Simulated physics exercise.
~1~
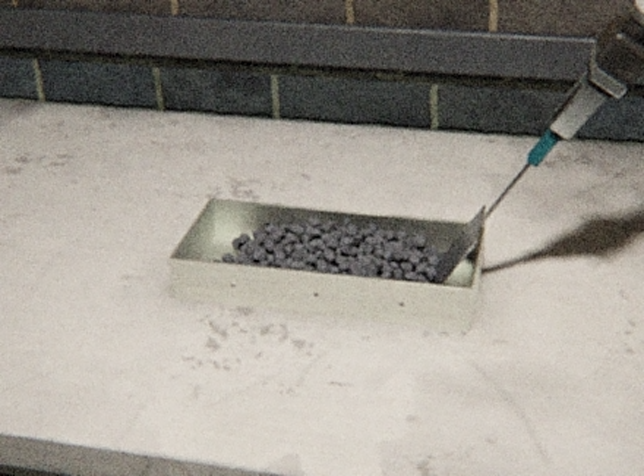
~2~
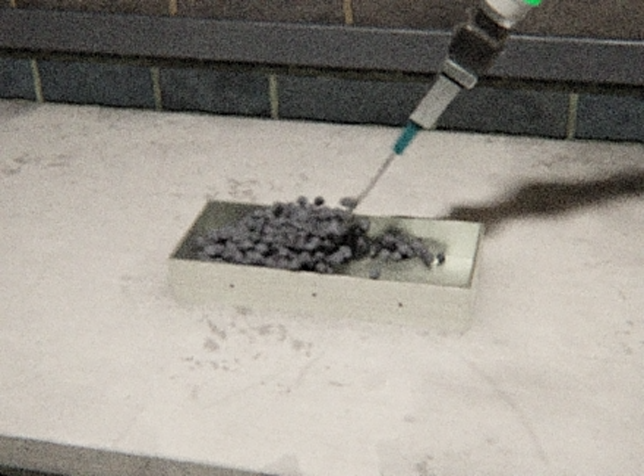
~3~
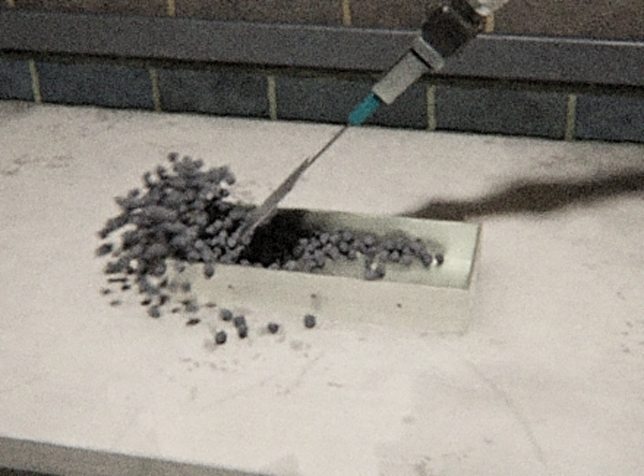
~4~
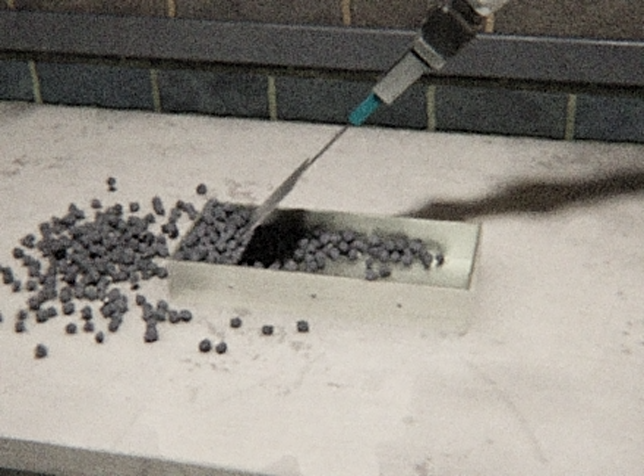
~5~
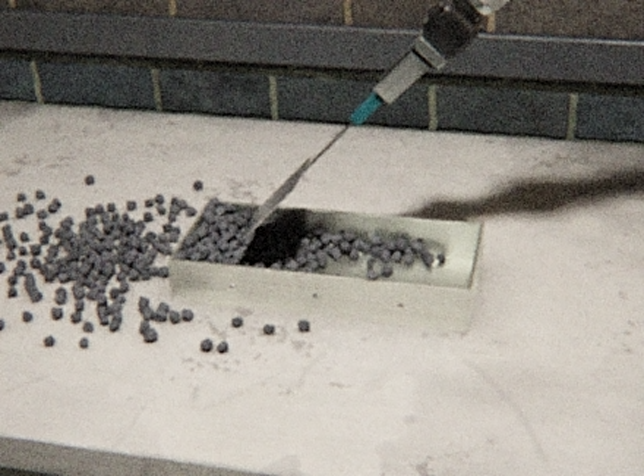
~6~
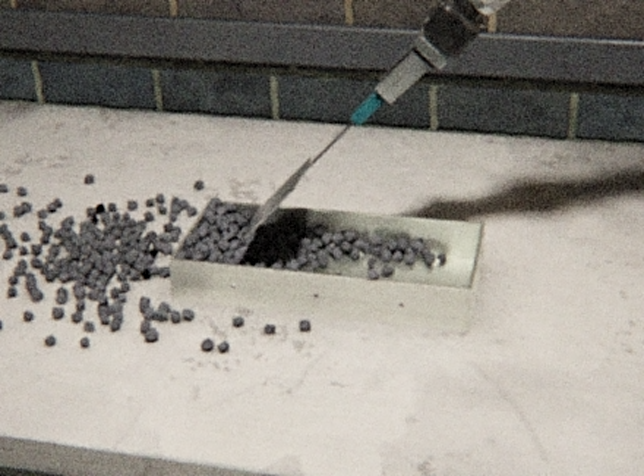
On a pale worktop, a robot-held spatula sweeping dark pebbles leftward through a tray, spilling many over the end before stopping inside.
